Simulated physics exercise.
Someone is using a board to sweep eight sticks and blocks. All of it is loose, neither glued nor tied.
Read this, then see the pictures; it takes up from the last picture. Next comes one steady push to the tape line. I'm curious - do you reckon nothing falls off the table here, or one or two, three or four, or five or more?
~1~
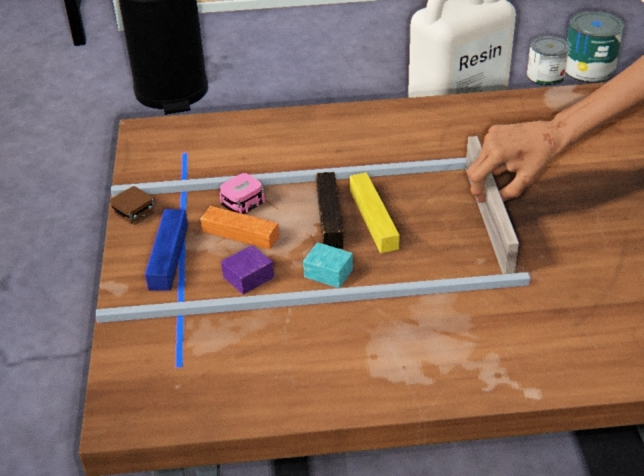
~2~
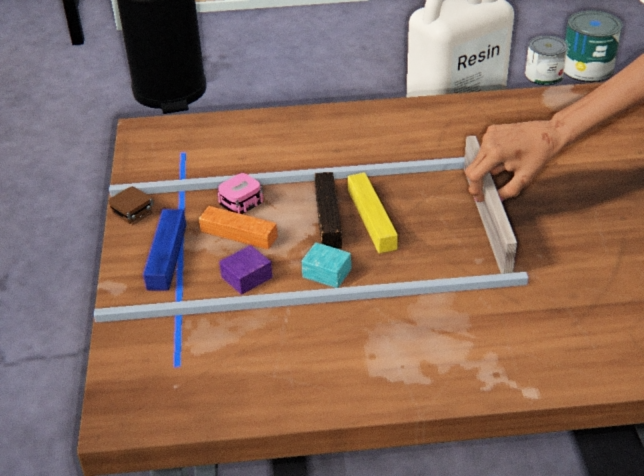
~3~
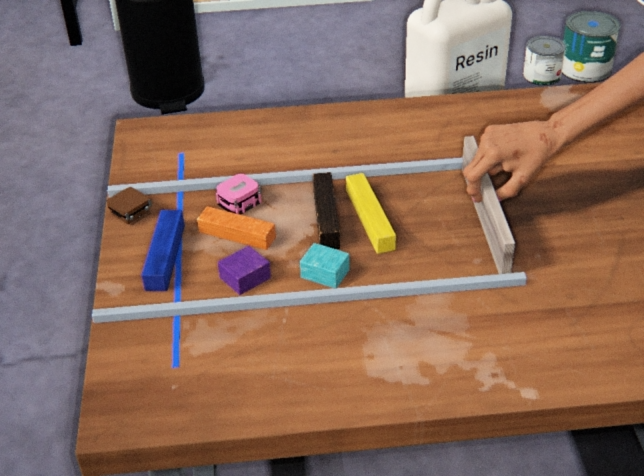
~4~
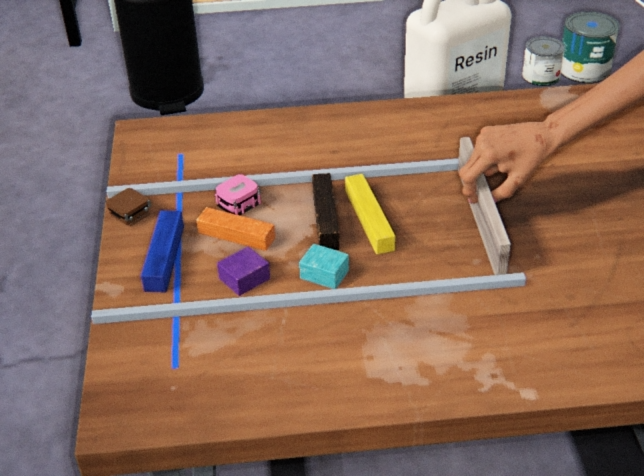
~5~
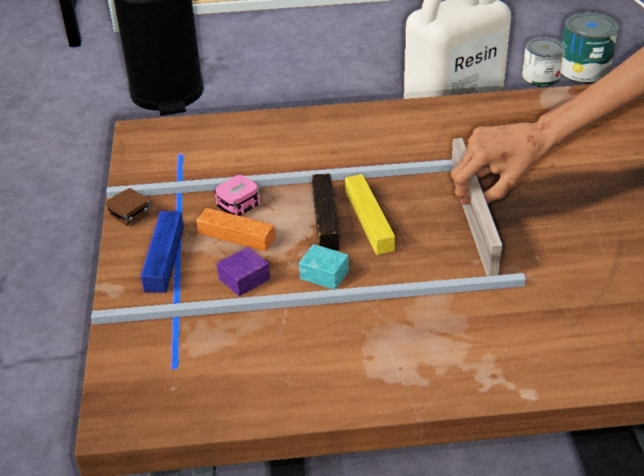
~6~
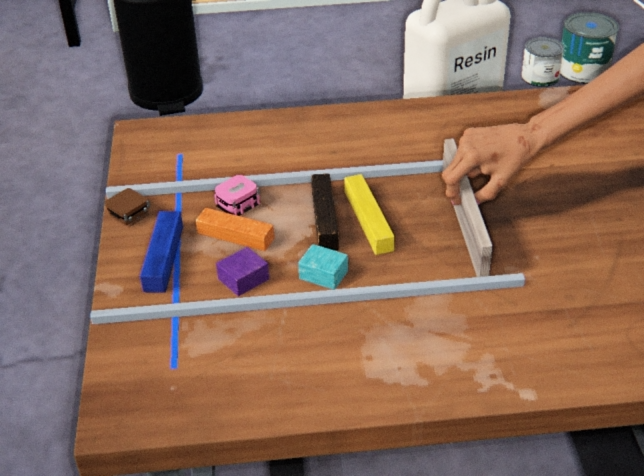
I'd say one or two fall off.
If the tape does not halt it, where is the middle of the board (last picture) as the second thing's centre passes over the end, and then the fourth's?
First: Around (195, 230). Next: Around (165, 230).
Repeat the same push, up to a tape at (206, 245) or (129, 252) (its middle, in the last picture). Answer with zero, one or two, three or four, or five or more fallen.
Place by place: Zero, then five or over.
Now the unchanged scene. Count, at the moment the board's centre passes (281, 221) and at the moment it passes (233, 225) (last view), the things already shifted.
At that stage 7; at the next, 7.
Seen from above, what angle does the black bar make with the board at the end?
I'd put it at about 0°.
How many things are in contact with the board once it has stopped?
Counting them up gives 2.
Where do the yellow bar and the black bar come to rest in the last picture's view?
Same order as the question: First (168, 229), second (148, 226).
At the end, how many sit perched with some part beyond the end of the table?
I'd say 2 of them.
Soon after, none off yet; brown case at rest near (128, 208); blue stick at rest near (162, 250); orange bar at rest near (235, 229).
After that, none off yet; brown case at rest near (128, 208); blue stick at rest near (161, 250); orange bar displaced a little near (216, 229).
And then, none off yet; brown case moving near (122, 208); blue stick displaced a little near (121, 254); orange bar displaced about its own width near (150, 232).
In the end, the number that fall off is one or two; gone, blue stick and brown case.
